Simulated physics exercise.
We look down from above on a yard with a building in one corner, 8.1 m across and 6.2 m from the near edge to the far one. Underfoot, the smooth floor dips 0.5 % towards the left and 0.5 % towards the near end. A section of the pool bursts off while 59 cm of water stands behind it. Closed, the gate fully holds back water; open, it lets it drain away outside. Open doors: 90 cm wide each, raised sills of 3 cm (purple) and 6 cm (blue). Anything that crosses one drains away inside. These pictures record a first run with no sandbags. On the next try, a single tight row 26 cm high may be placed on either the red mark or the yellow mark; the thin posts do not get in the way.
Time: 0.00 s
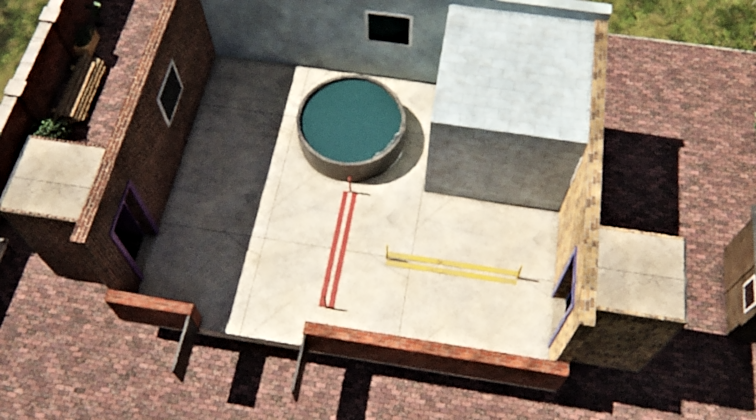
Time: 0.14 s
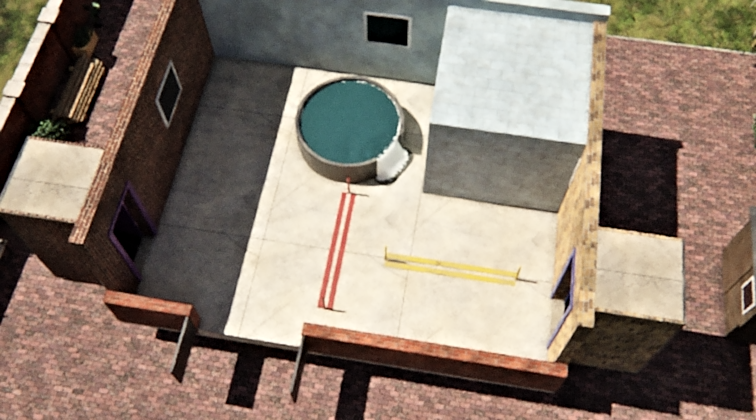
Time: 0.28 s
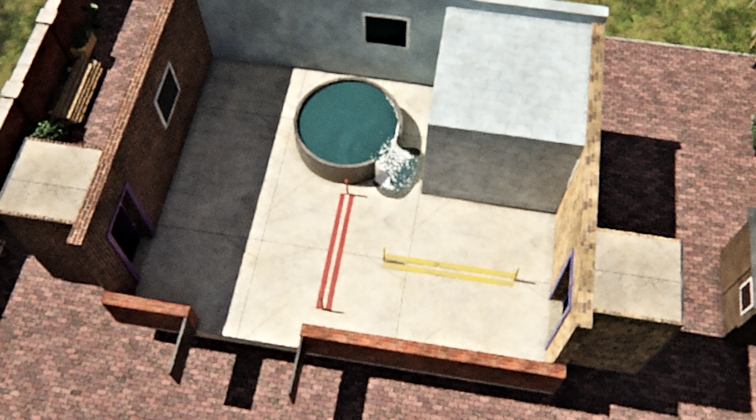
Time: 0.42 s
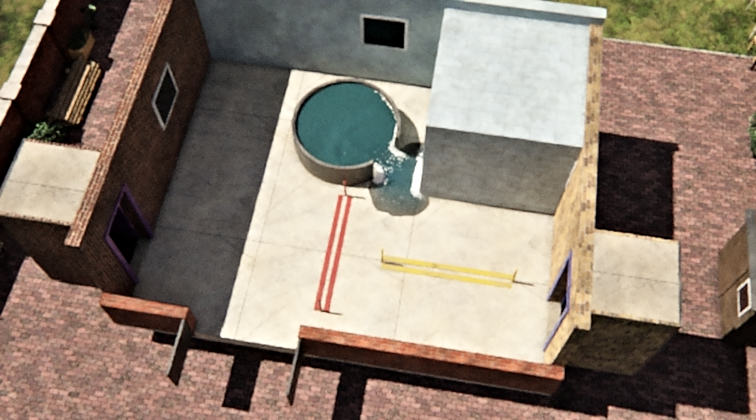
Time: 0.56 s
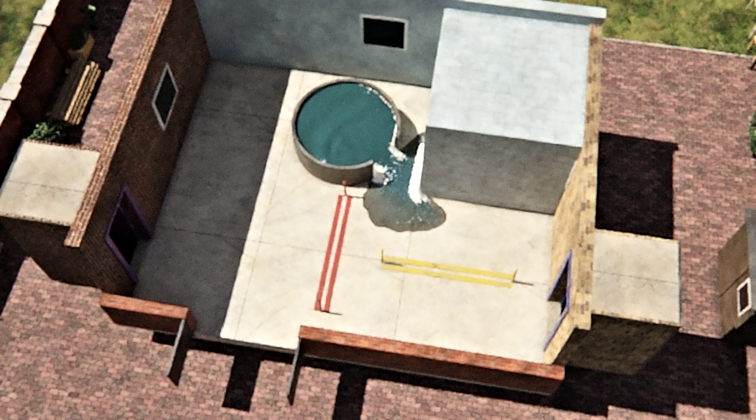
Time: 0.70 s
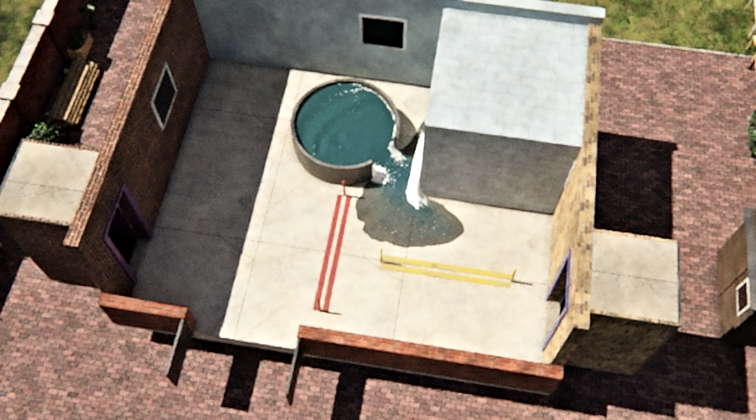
We see a round pool of blue-green water in a walled yard; a section on its lower right side breaks away, and water pours out, striking the grey block beside it and spreading across the pale floor towards the yellow rails.
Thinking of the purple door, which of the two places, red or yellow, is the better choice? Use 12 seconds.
The better choice is red.
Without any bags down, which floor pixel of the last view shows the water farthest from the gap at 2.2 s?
Tip position: Roughly (517, 371), last view.
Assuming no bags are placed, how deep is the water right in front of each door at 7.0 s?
Depths in centimetres: Purple 4, blue 8.
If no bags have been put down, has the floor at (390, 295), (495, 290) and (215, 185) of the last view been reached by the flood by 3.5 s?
Soaked, soaked, bone dry.
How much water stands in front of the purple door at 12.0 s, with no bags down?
6.5 cm.
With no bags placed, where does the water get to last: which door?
That's the purple door, I'd say.
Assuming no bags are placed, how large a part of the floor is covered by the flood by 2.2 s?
Something like 35 percent is wet.
After 1.4 s water covers 20 % of the floor and is deepest (43 cm) near (412, 179) in the run without bags; in at the purple door, 0 L with no bags, 0 L with the row on red, 0 L on yellow.
After 2.2 s water covers 35 % of the floor and is deepest (36 cm) near (413, 172) in the run without bags; in at the purple door, 0 L with no bags, 0 L with the row on red, 0 L on yellow.
After 3.5 s water covers 45 % of the floor and is deepest (28 cm) near (412, 179) in the run without bags; in at the purple door, 0 L with no bags, 0 L with the row on red, 0 L on yellow.
After 7.0 s water covers 75 % of the floor and is deepest (16 cm) near (412, 179) in the run without bags; in at the purple door, 0 L with no bags, 0 L with the row on red, 0 L on yellow.
After 12.0 s water covers 90 % of the floor and is deepest (9 cm) near (154, 314) in the run without bags; in at the purple door, 19 L with no bags, 7 L with the row on red, 24 L on yellow.
